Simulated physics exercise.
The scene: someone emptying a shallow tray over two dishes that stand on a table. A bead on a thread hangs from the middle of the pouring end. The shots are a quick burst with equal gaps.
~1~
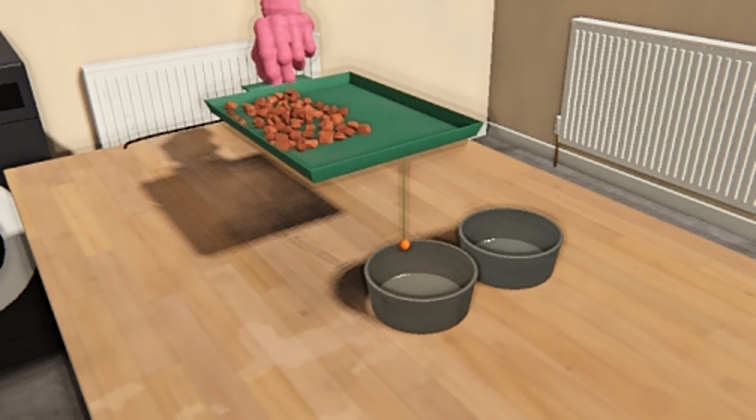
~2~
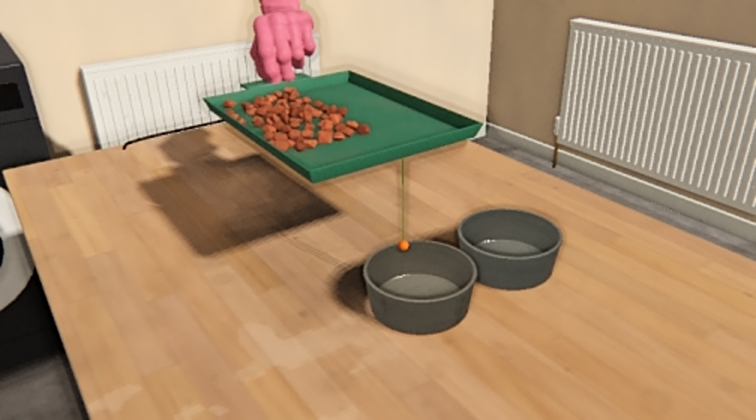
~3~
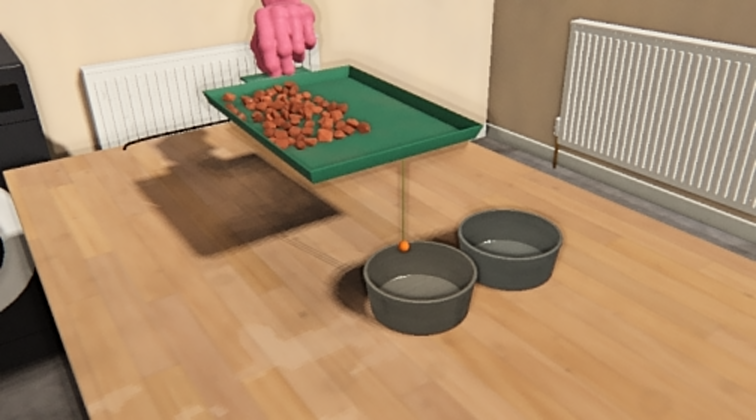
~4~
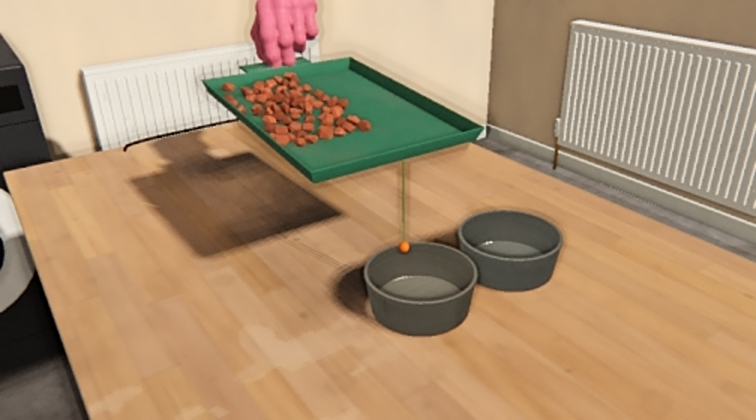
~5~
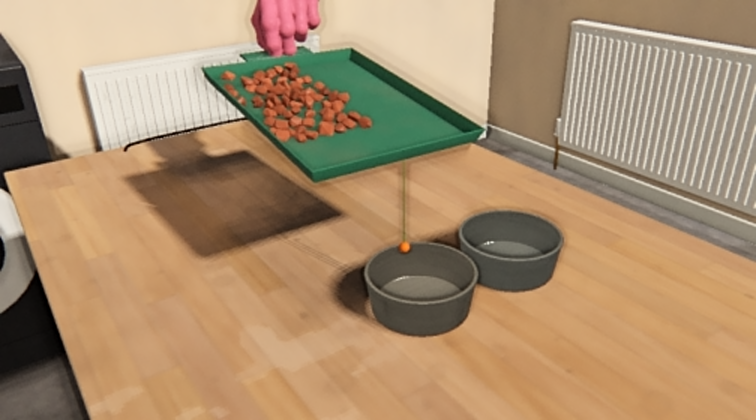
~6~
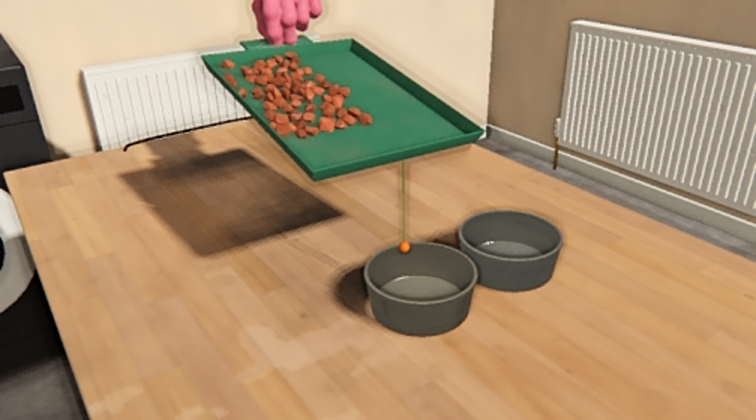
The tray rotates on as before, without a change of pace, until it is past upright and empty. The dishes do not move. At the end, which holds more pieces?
The left one ends fuller.
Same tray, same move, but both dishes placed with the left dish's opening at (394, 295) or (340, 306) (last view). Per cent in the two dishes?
About 80 and 80 per cent.
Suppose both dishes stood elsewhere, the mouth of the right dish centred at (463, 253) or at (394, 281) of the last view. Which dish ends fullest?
At the first place right, at the second the dish on the right.
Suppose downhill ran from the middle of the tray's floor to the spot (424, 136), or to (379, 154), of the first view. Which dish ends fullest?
First the dish on the right, then the dish on the left.
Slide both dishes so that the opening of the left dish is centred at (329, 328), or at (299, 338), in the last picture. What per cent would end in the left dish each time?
The first gives 10 %, the second 0 %.
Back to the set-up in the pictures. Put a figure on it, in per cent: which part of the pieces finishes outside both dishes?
Near 30 %.
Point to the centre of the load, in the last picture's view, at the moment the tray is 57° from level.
Roughly at (413, 149).
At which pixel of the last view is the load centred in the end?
Roughly at (444, 300).
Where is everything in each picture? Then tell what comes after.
The first picture shows corners of the pouring end at (313, 167) and (477, 122), level; middle of the load at (294, 113), bits of crushed brick; left dish at (456, 309); right dish at (547, 266); bead on its thread at (404, 245).
The second picture shows corners of the pouring end at (313, 168) and (476, 123), level; middle of the load at (293, 112).
The third picture shows corners of the pouring end at (313, 168) and (477, 124), tipped barely, lowest at the right corner; middle of the load at (293, 108).
The fourth picture shows corners of the pouring end at (314, 168) and (477, 126), tipped a little, lowest at the right corner; middle of the load at (294, 102).
The fifth picture shows corners of the pouring end at (315, 168) and (478, 128), tipped a little, lowest at the right corner; middle of the load at (294, 95).
The sixth picture shows corners of the pouring end at (315, 167) and (478, 129), tipped a little, lowest at the right corner; middle of the load at (295, 88); left dish at (456, 311); right dish at (547, 268).
Soon after the last picture, tray tipped steeply; most on the tray; a small part in the left dish; a stray few in the right dish; a stray few outside both; about a quarter in the air.
A little later, tray tipped right over; about a quarter on the tray; about a quarter in the left dish; a small part in the right dish; a small part outside both; about a quarter in the air.
Later still, tray tipped past a quarter turn; about half in the left dish; about a quarter in the right dish; about a quarter outside both.
At rest, tray tipped past a quarter turn; about half in the left dish; about a quarter in the right dish; about a quarter outside both.
